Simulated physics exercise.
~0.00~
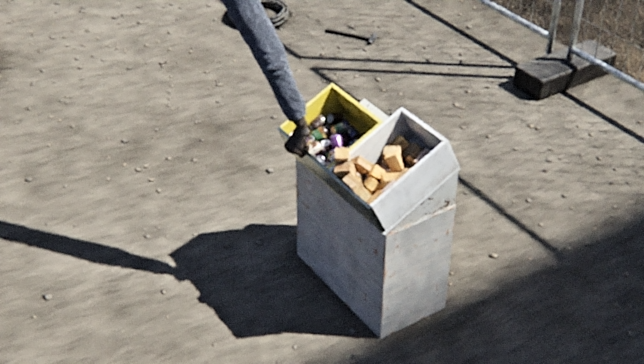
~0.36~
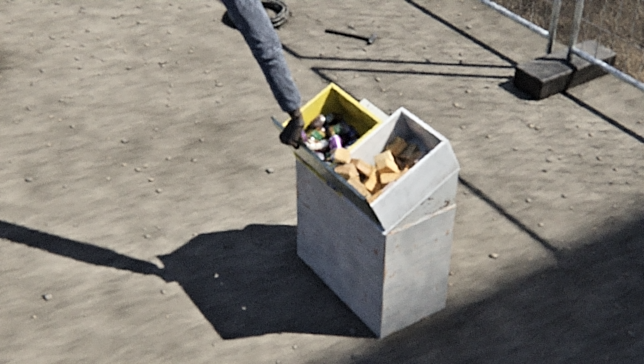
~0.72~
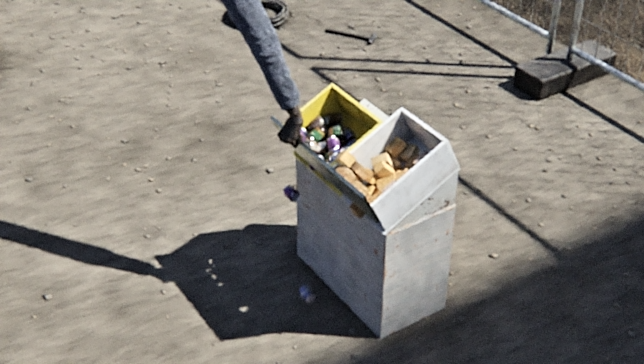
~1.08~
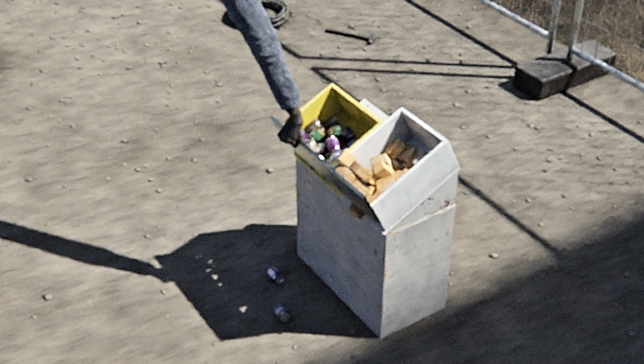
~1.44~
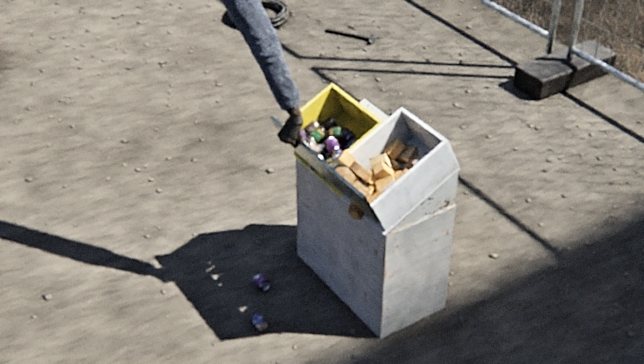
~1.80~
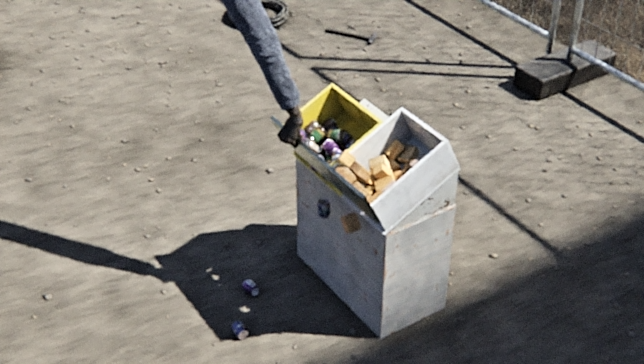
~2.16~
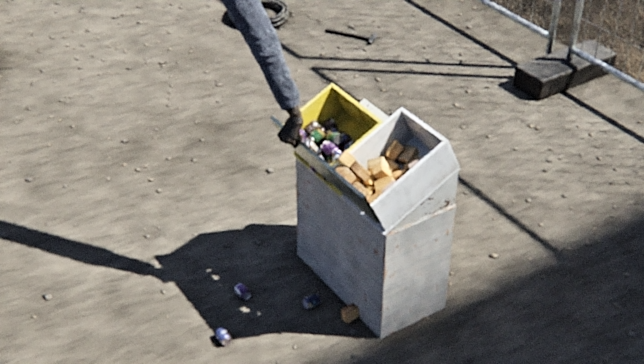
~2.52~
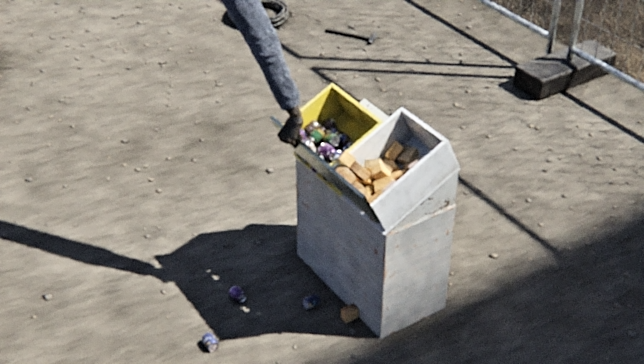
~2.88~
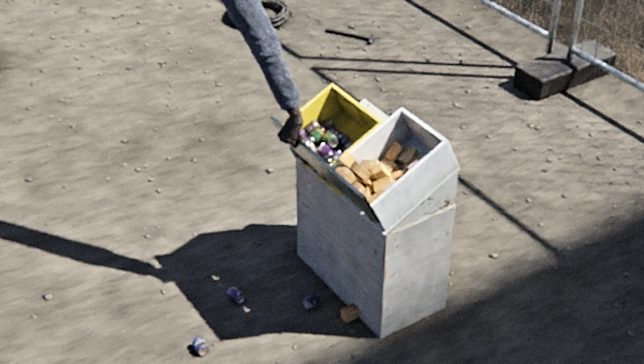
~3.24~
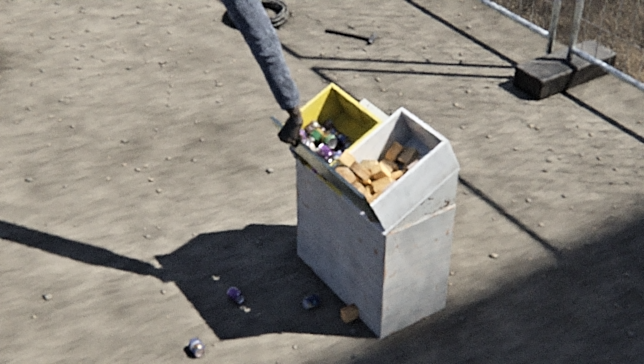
A dark-sleeved arm tugged at the gate on a pale stand's yellow and white bins, and two small cans dropped out and rolled left; another can and one wooden block followed, and all four ended up lying on the ground.
